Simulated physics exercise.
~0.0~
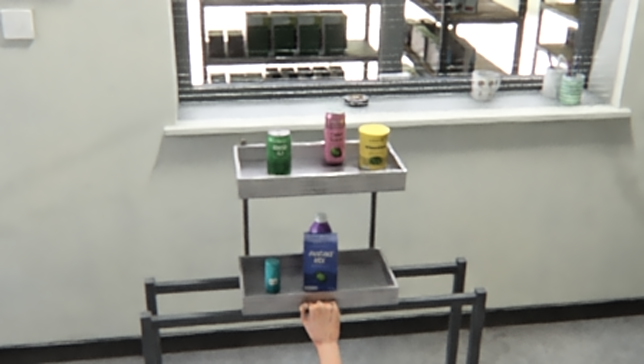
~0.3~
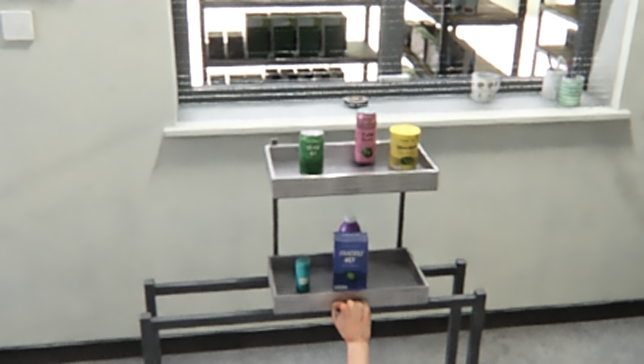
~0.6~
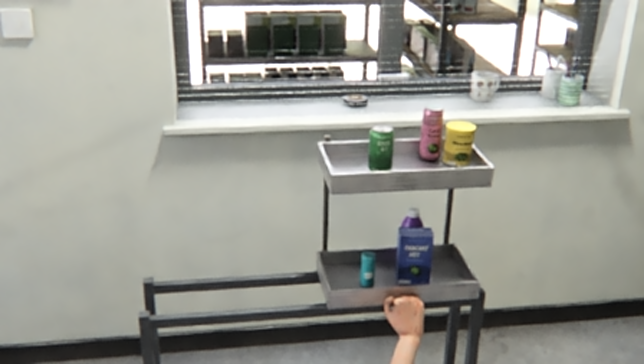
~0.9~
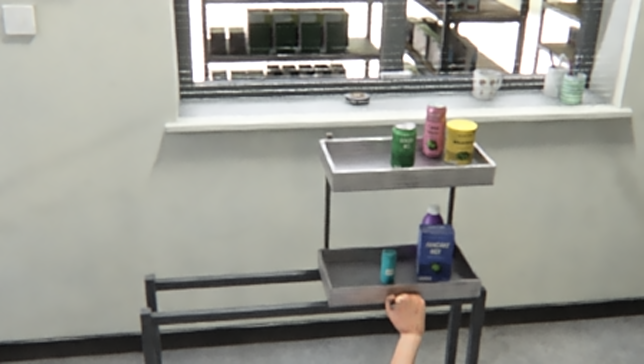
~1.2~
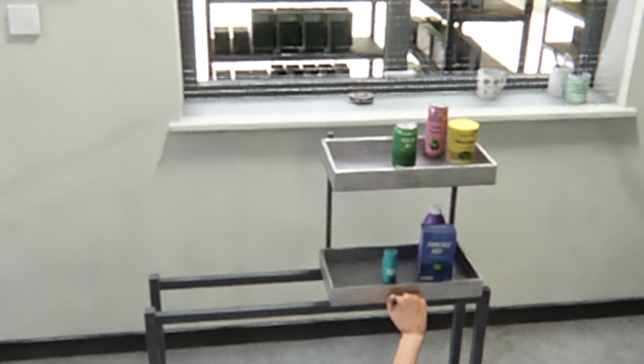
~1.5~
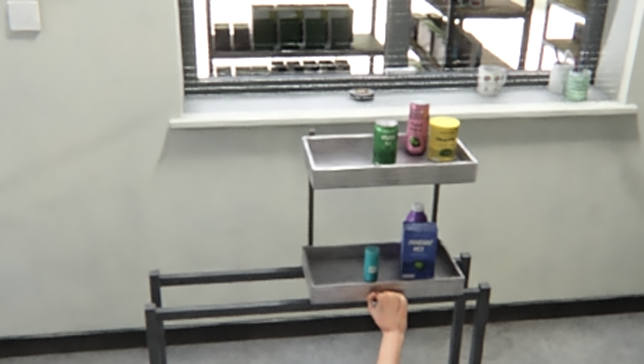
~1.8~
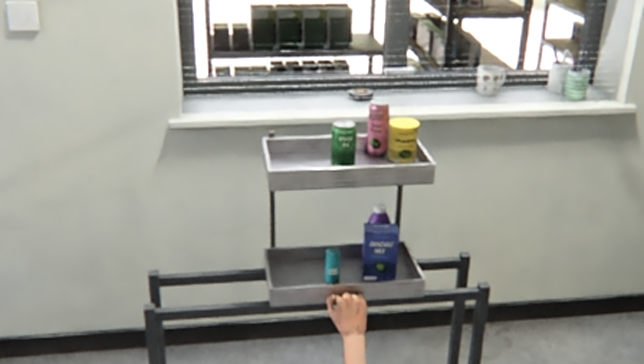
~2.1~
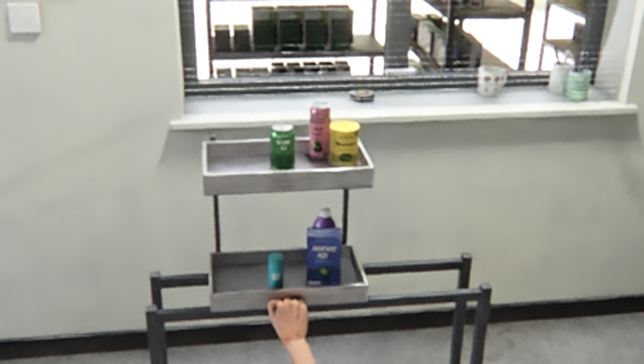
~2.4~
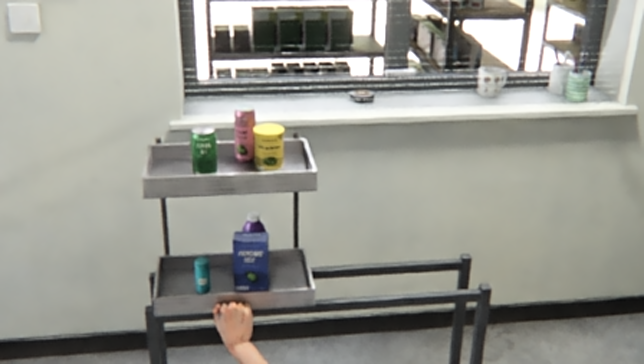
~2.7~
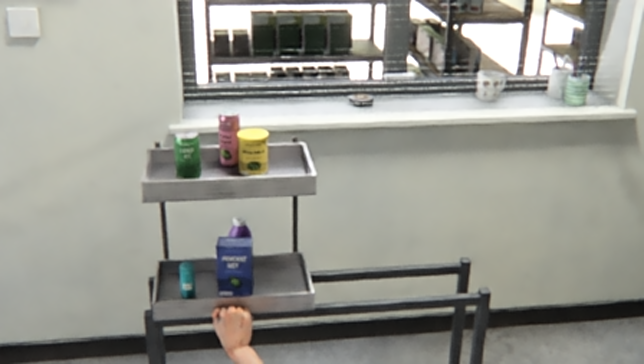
In this clip, a hand slides a two-tier gray tray holding cans, a yellow tin, a turquoise shaker, a purple bottle and a blue packet right along dark rails until it stops, then left to the other end, where it rests with all the items still upright.
